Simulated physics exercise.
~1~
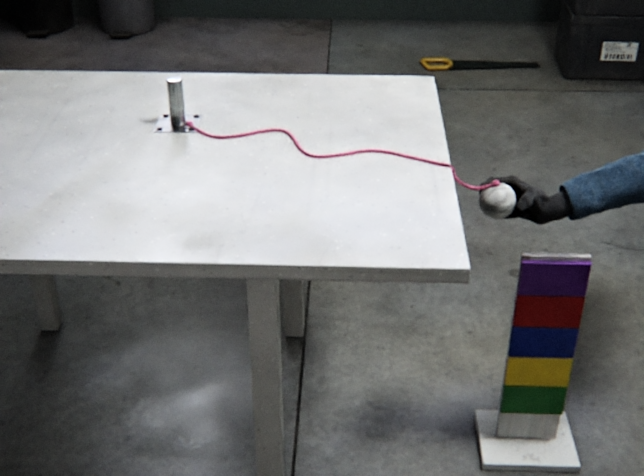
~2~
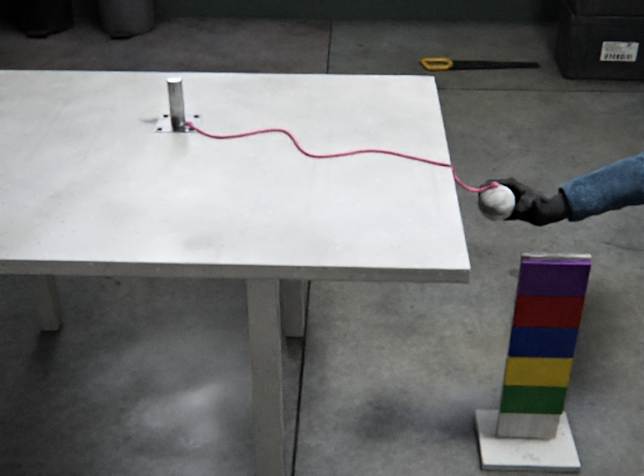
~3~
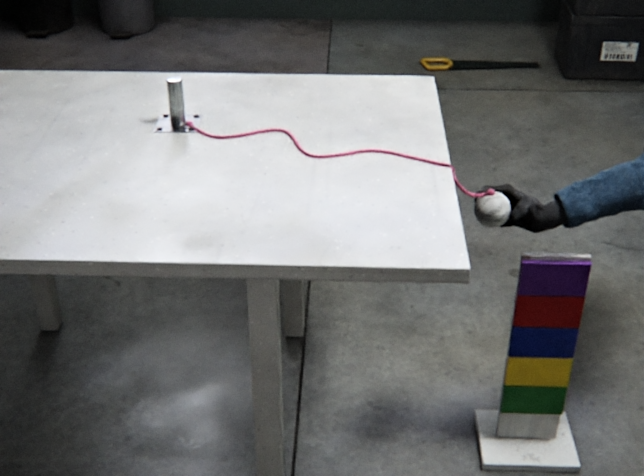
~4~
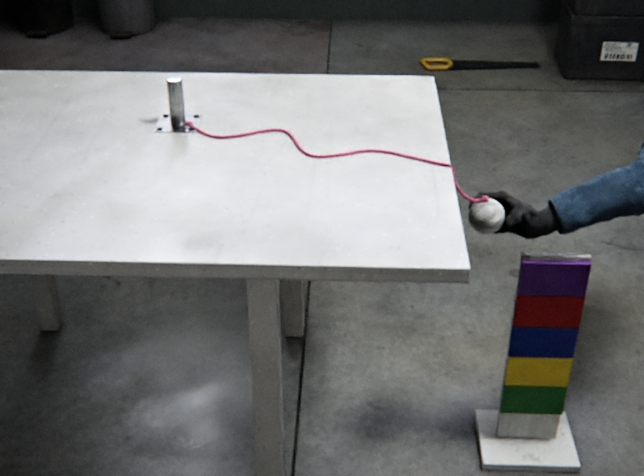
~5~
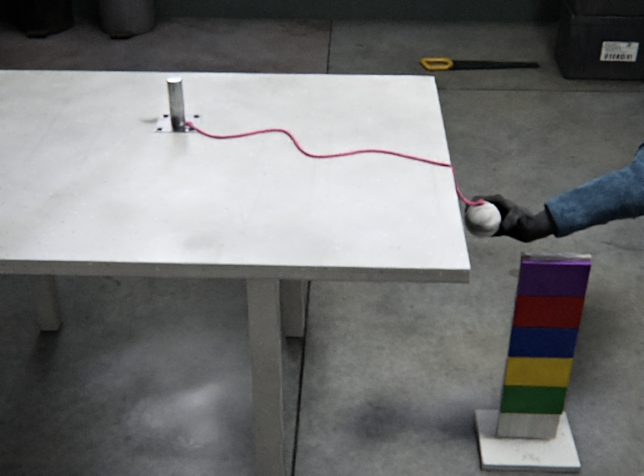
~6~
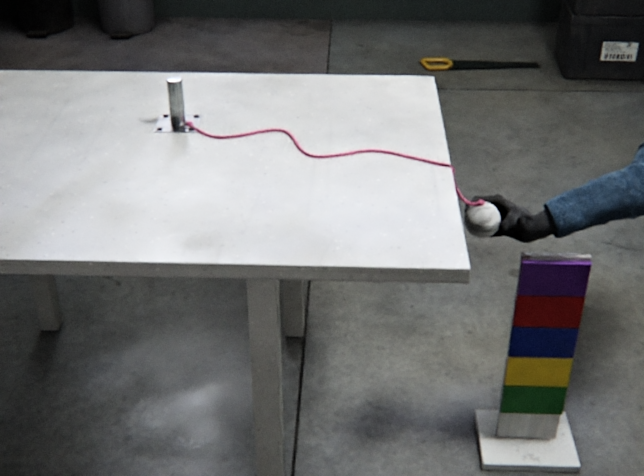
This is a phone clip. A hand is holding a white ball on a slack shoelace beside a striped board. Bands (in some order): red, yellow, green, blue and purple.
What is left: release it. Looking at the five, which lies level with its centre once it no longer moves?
The purple one lies level with its centre.
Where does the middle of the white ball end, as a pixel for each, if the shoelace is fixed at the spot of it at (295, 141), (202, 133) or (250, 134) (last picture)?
About (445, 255), (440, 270) and (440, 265).
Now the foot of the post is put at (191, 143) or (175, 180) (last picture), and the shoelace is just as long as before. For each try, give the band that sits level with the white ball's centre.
One after the other, red; red.
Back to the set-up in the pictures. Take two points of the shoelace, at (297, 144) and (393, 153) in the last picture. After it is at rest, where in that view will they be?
End: (331, 142) and then (441, 157).
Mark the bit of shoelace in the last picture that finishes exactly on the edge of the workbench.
Near pixel (404, 156).
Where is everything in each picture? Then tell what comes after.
In the first picture, white ball (498, 201); purple (554, 280); red (549, 312); blue (544, 344); yellow (539, 373); green (534, 401).
In the second picture, white ball (496, 203); shoelace through (207, 135) (270, 130) (304, 152) (368, 151) (434, 163).
In the third picture, white ball (492, 210).
In the fourth picture, white ball (487, 216); shoelace through (207, 135) (270, 130) (304, 152) (368, 151) (434, 163).
In the fifth picture, white ball (483, 220).
In the sixth picture, white ball (483, 220); shoelace through (207, 135) (270, 130) (304, 152) (368, 151) (434, 163).
Soon after, ball near (436, 265); level with purple.
After that, ball near (457, 272); level with purple.
In the end, ball near (439, 273); level with purple. The purple one.
